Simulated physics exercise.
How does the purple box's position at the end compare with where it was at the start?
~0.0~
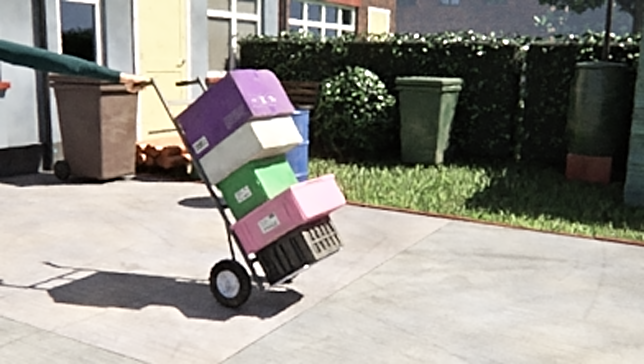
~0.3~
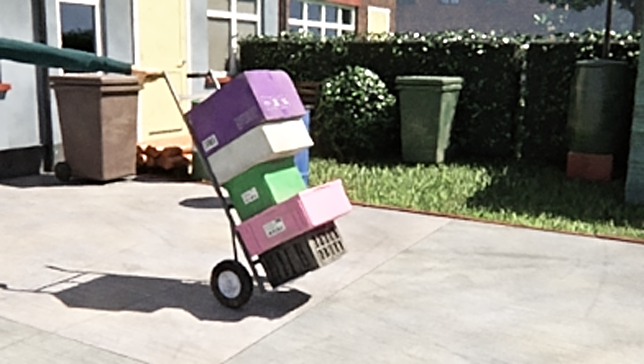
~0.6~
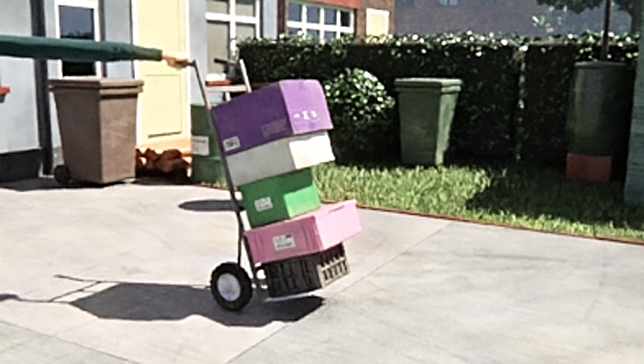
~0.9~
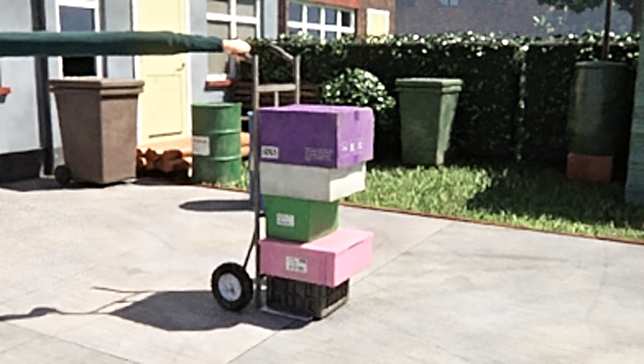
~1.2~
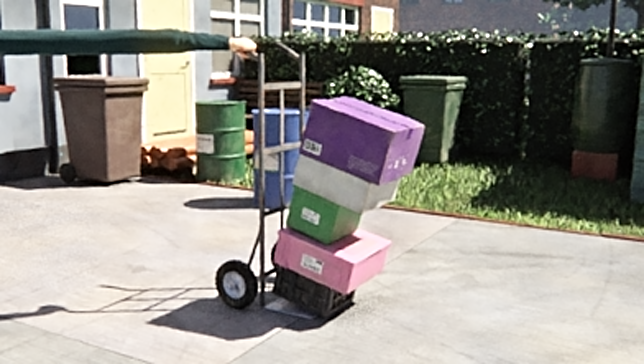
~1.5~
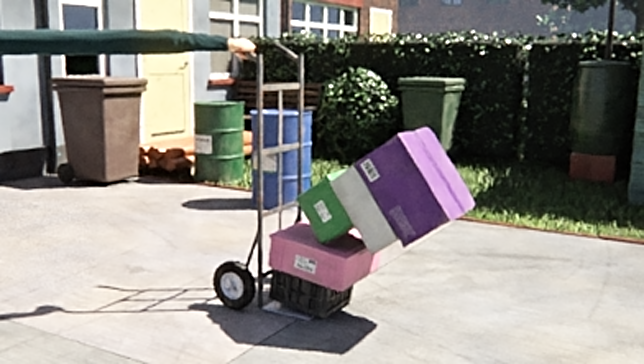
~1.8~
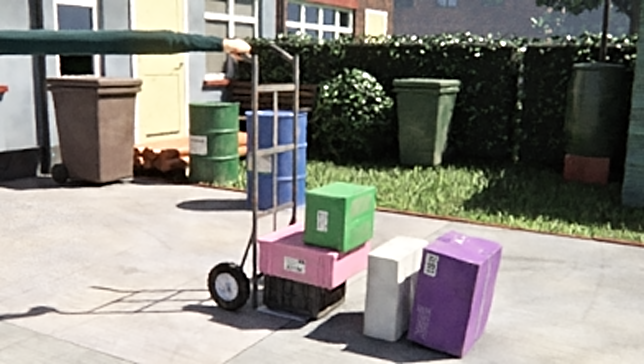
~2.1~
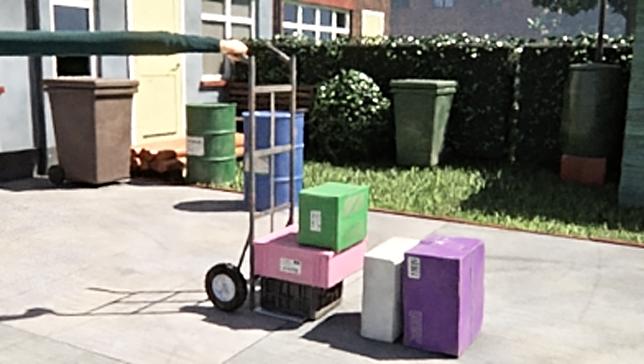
At the start the purple box is on top of the stack on the tilted hand truck. At the end it sits on the ground to the right of the truck, beside the white box.
An arm tips a hand truck upright, and purple and white boxes topple to the ground.
